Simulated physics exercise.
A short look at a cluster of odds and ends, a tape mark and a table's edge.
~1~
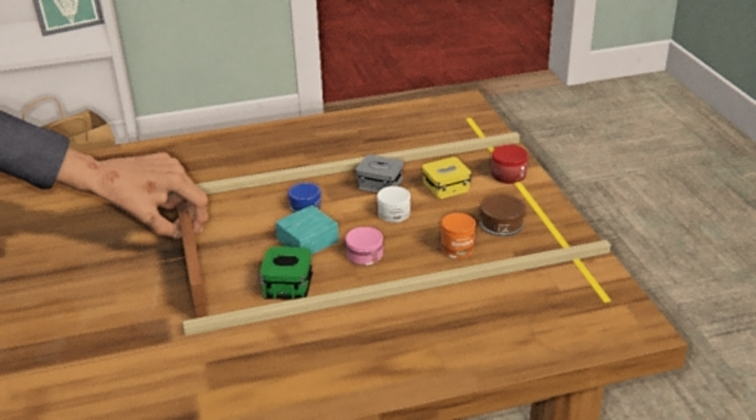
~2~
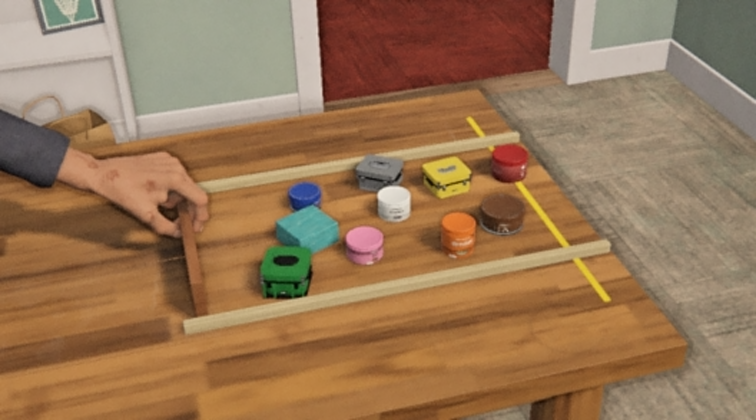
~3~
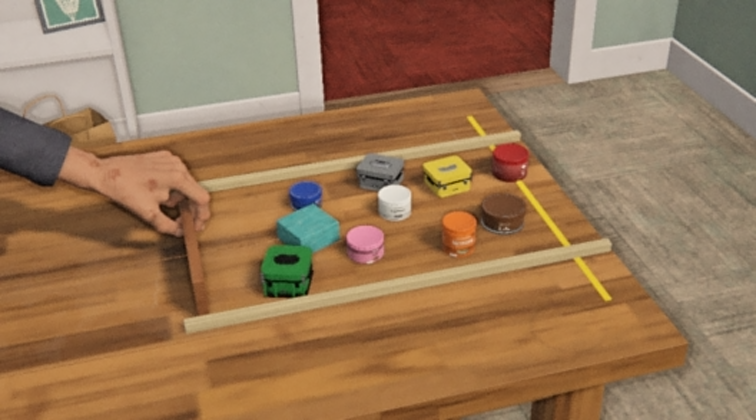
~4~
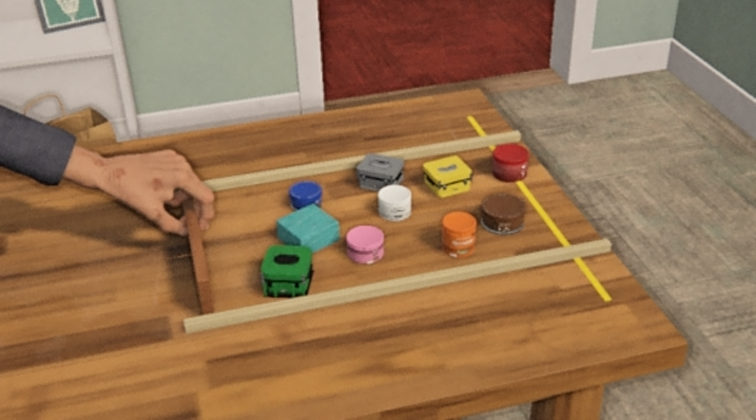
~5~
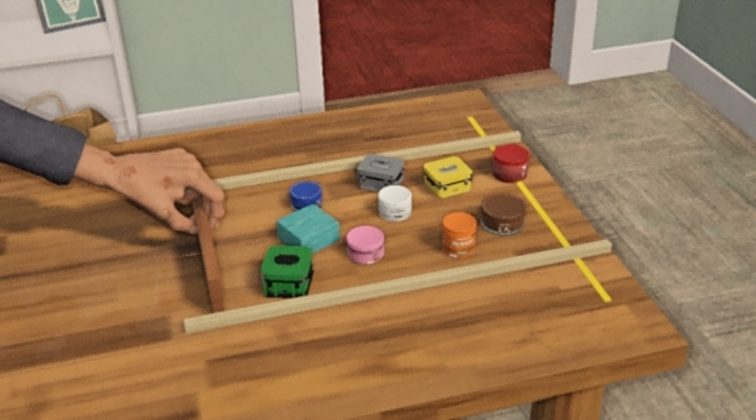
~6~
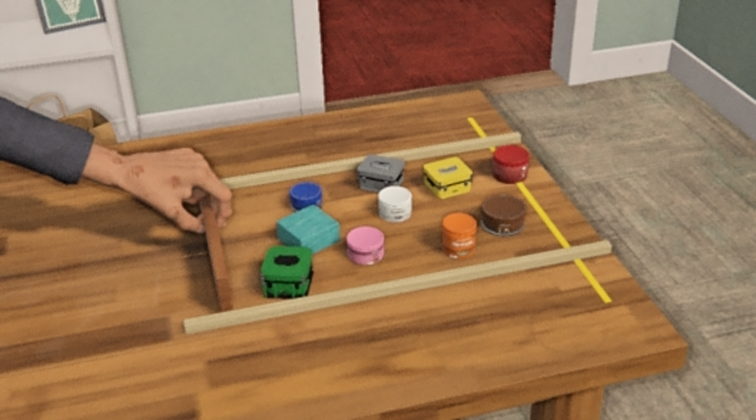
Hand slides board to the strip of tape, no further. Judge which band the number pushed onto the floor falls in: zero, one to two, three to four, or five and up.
Turns out the ones that don't stay up top number five or more.
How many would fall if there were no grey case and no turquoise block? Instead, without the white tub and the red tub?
You'd get 4 in the first case and 4 in the second one.
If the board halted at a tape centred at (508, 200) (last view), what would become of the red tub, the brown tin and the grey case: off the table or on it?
Red tub goes off, brown tin goes off, grey case stays put.
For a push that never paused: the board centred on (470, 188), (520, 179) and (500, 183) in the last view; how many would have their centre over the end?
The counts are 0, 5 and 2, in that order.
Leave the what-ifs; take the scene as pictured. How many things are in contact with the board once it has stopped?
It's 5 of them.
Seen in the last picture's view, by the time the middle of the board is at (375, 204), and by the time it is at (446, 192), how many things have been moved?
At the first spot 7, then 10.
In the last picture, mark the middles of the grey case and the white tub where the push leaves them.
First (515, 143), then (536, 176).
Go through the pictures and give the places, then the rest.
The first frame shows red tub (509, 165); brown tin (502, 215); yellow case (446, 179); board (188, 237); tape (527, 196).
The second frame shows brown tin (502, 215); blue pot (305, 198).
The third frame shows yellow case (447, 178); grey case (381, 174).
The fourth frame shows red tub (510, 163); green case (288, 272).
The fifth frame shows brown tin (503, 215); orange tub (459, 235).
The sixth frame shows red tub (511, 164); brown tin (503, 216); yellow case (448, 179); board (211, 231); tape (529, 196).
A little later, none off yet; red tub at rest near (511, 164); brown tin at rest near (503, 216); yellow case at rest near (448, 179).
Next, none off yet; red tub at rest near (511, 164); brown tin shifted about its own width near (535, 207); yellow case shifted about its own width near (472, 175).
When it is over, the number that fall off is five or more; down, pink tub, orange tub, yellow case, brown tin and red tub.
